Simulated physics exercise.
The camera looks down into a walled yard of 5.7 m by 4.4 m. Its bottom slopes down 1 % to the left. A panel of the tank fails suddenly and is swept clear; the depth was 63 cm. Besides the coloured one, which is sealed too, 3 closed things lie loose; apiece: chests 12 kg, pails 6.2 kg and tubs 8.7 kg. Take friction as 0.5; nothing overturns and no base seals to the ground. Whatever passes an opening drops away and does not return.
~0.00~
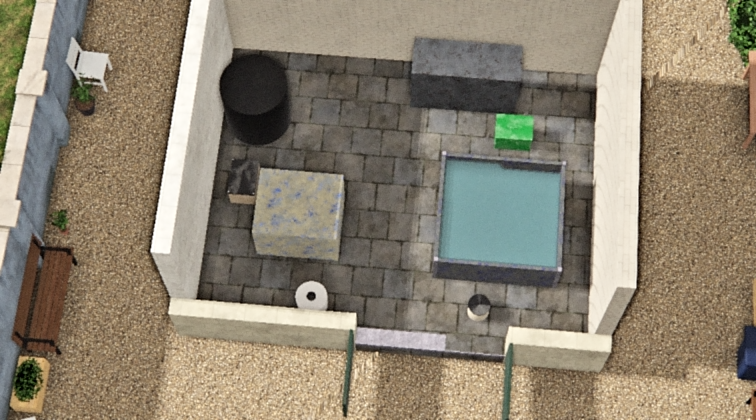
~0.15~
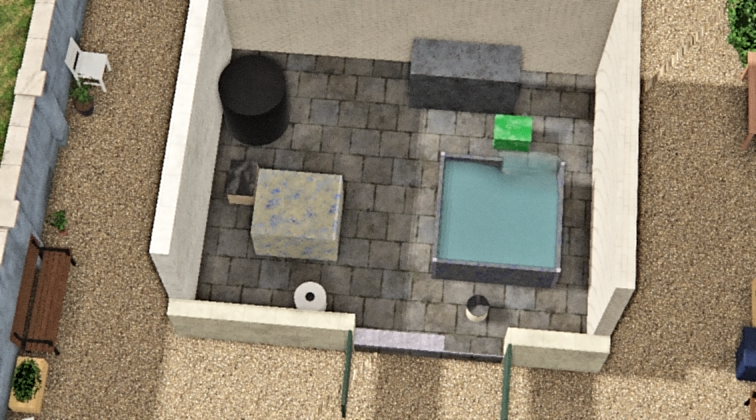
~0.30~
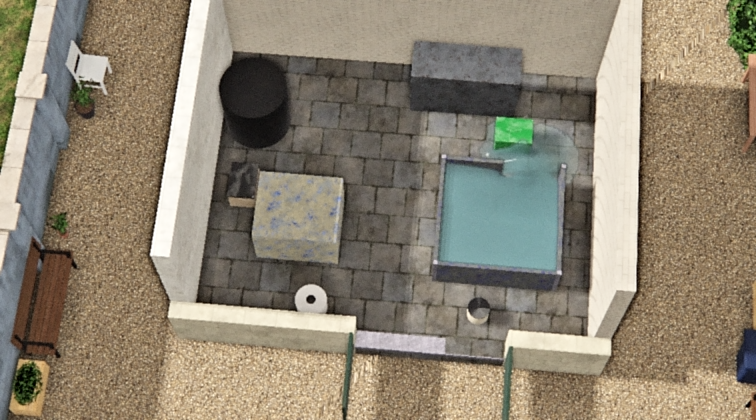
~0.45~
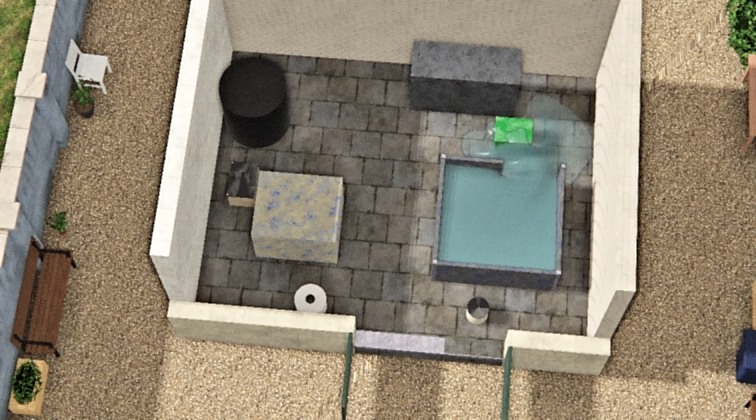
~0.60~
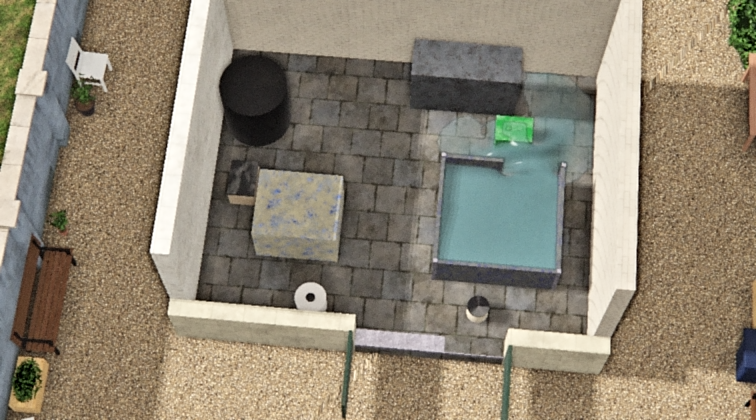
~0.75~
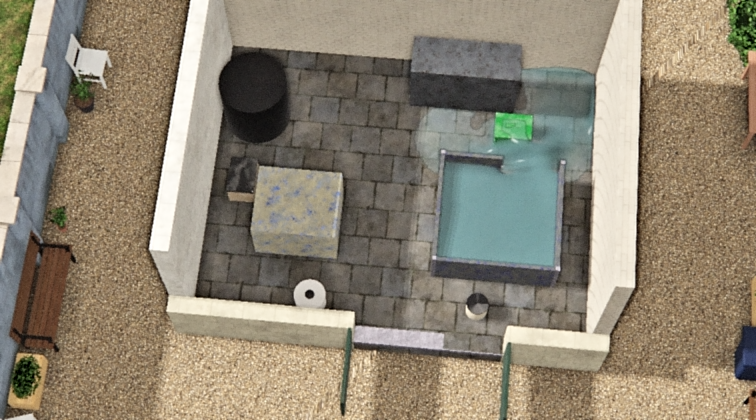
Water pouring through a gap in the back of a square tank, spreading around a green chest across the paved yard.
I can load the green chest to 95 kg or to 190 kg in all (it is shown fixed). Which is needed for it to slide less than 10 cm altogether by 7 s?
Verdict: Only the higher weight holds it.
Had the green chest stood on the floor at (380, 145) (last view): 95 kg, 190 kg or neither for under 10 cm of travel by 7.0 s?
Either load holds.
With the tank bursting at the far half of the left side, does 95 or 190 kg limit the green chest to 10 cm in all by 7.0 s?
In that case the lower weight is enough.
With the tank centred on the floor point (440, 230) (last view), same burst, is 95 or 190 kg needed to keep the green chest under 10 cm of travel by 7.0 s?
Then only the higher weight holds it.
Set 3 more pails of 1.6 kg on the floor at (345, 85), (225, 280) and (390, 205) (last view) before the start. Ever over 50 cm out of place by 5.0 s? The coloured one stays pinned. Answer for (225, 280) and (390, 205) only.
In that order: Short of it, short of it.
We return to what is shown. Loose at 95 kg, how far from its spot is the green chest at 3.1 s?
Roughly 20 cm.
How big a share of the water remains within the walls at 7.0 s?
About 98 per cent.
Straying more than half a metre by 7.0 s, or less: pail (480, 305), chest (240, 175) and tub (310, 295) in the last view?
In turn: Past it, over, under.
After 1.4 s the green chest would be 19 cm from its start with 95 kg and 0 cm from its start with 190 kg; 14 cm of water round it then.
After 3.1 s the green chest would be 19 cm from its start with 95 kg and 0 cm from its start with 190 kg; 18 cm of water round it then.
After 4.9 s the green chest would be 19 cm from its start with 95 kg and 0 cm from its start with 190 kg; 14 cm of water round it then.
After 7.0 s the green chest would be 19 cm from its start with 95 kg and 0 cm from its start with 190 kg; 10 cm of water round it then.
